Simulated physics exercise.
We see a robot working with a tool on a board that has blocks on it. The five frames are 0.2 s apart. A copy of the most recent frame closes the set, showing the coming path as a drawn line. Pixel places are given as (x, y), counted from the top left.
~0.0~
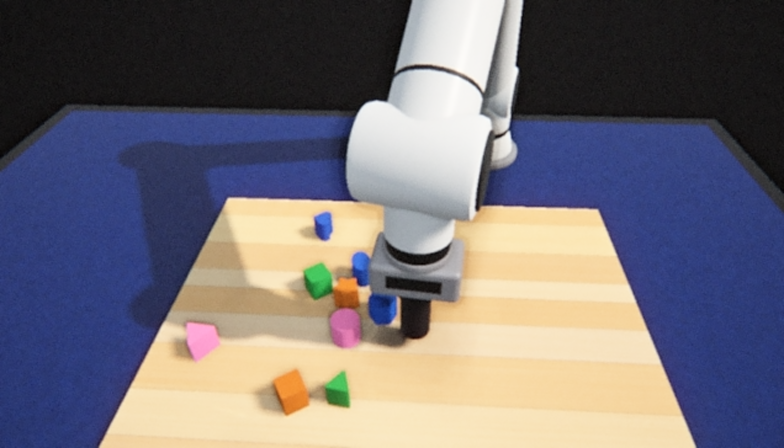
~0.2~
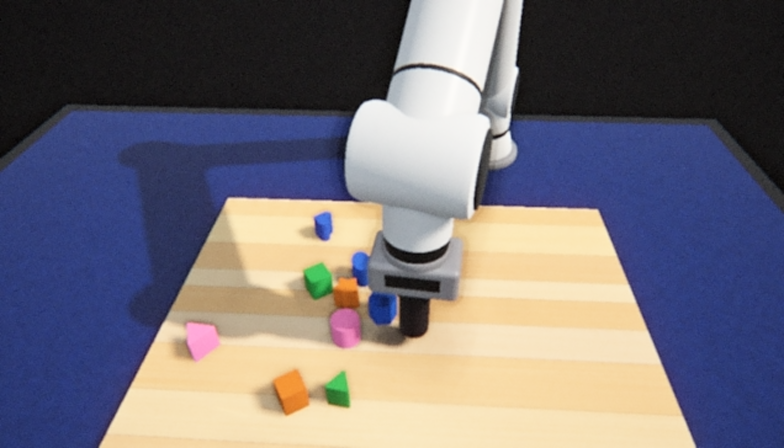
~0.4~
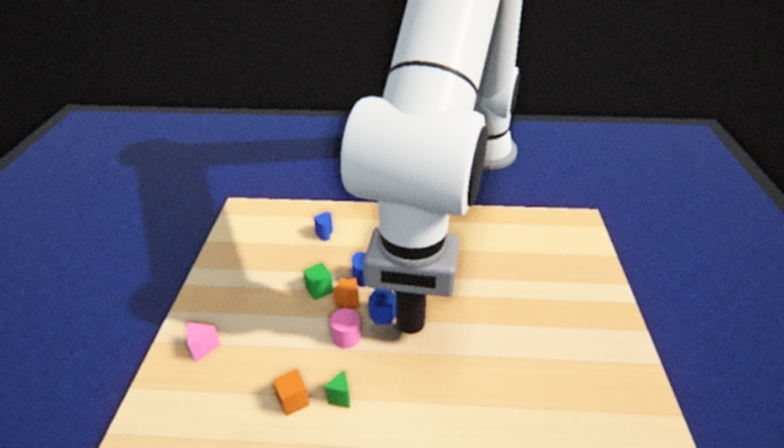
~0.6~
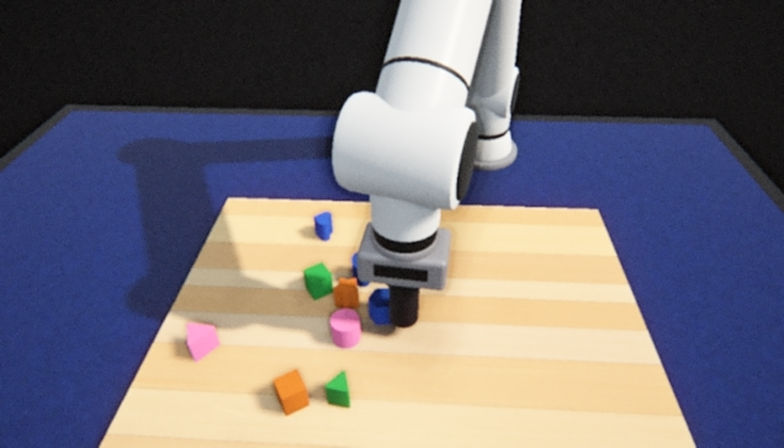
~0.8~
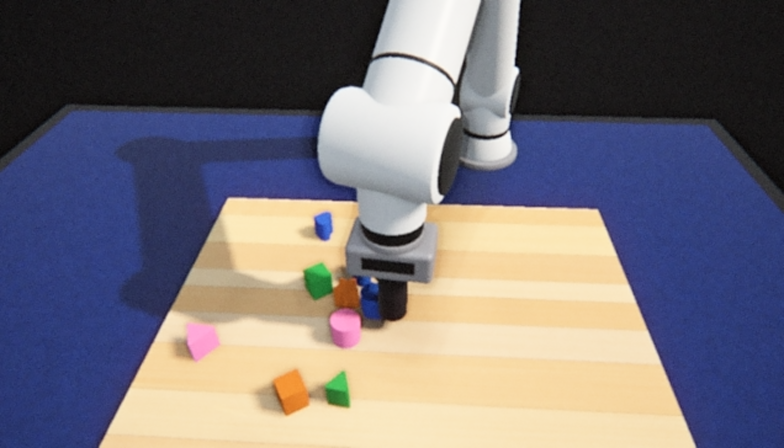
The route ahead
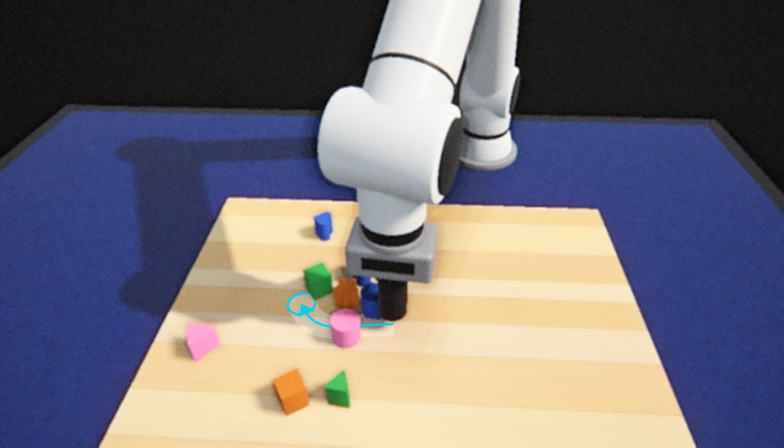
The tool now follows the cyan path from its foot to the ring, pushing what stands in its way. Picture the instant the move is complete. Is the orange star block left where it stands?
Going by the path, no.
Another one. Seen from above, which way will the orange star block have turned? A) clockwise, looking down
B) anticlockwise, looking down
My pick is B.
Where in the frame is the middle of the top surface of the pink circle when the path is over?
Just about (312, 330).
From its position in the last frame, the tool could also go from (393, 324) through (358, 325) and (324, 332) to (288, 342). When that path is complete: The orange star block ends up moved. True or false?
Verdict: True.
The line goes from (393, 324) over (357, 326) and (321, 324) to (302, 304).
What follows on the original path. One third of the way, tool at (355, 314); pink circle at (332, 324); orange star block at (340, 282), turned 20° anticlockwise; blue six-sided block at (364, 287), turned 40° clockwise.
Two thirds of the way, tool at (319, 312); pink circle at (312, 330); orange star block at (340, 282), turned 20° anticlockwise; blue six-sided block at (364, 287), turned 40° clockwise.
At the end, tool at (299, 292); green square block unmoved; pink circle at (312, 330); orange star block at (340, 282), turned 20° anticlockwise; blue six-sided block at (364, 287), turned 40° clockwise.
